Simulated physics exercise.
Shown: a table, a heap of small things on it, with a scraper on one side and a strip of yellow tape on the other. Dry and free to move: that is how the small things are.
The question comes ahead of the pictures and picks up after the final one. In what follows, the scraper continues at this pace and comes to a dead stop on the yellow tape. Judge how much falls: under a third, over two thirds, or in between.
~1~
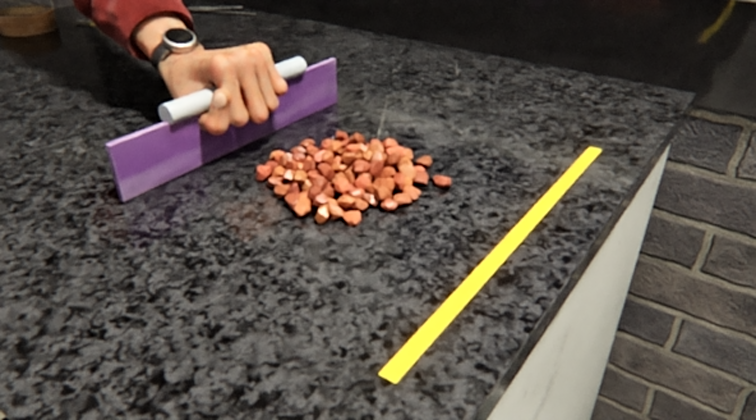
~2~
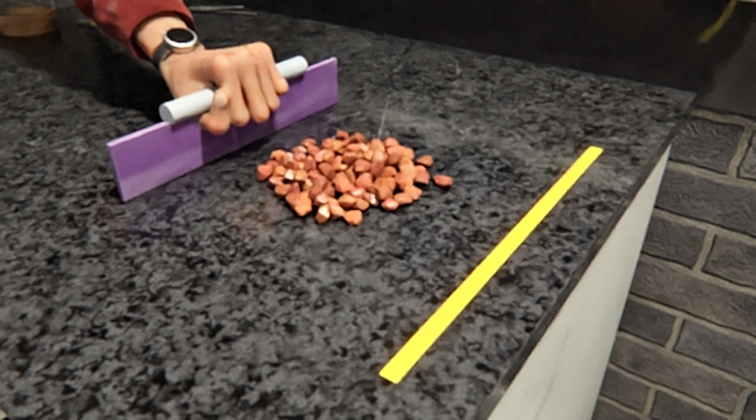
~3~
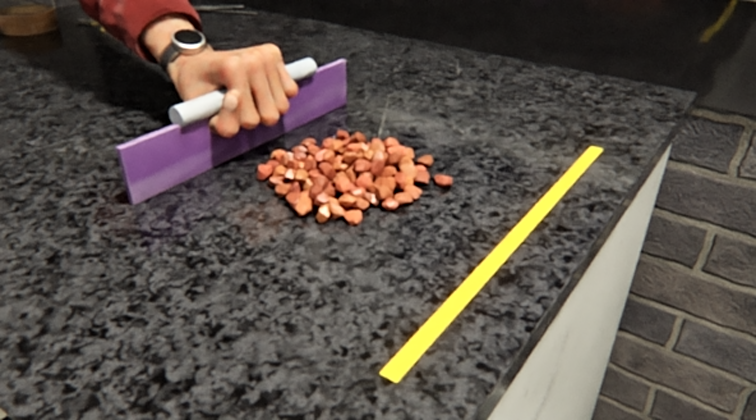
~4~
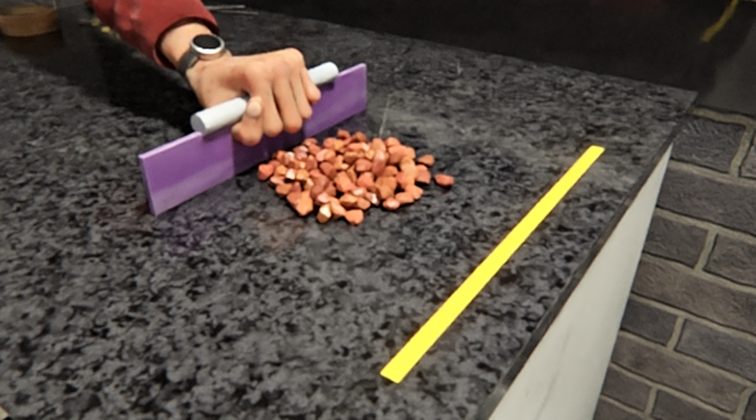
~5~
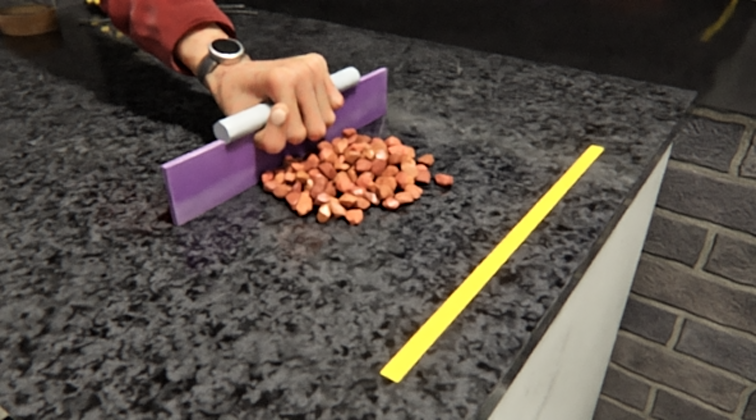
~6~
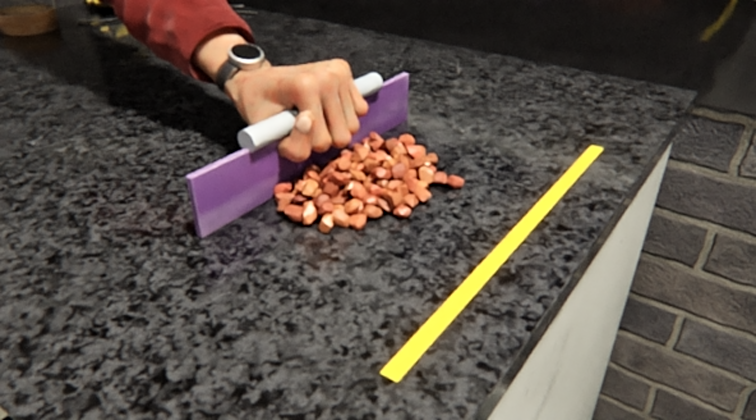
A fair part, in between.
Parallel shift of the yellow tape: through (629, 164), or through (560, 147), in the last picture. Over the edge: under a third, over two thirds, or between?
Beyond two thirds, then less than a third.
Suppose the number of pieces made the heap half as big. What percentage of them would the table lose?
That works out to something like 50 percent.
Just after the last frame, scraper still moving, near (420, 145); heap all on the table, its front near (531, 231).
A moment on, scraper stopped at the yellow tape; heap roughly a third over the edge.
Further on, scraper stopped at the yellow tape; heap roughly half over the edge.
When it is over, scraper stopped at the yellow tape; heap roughly half over the edge.
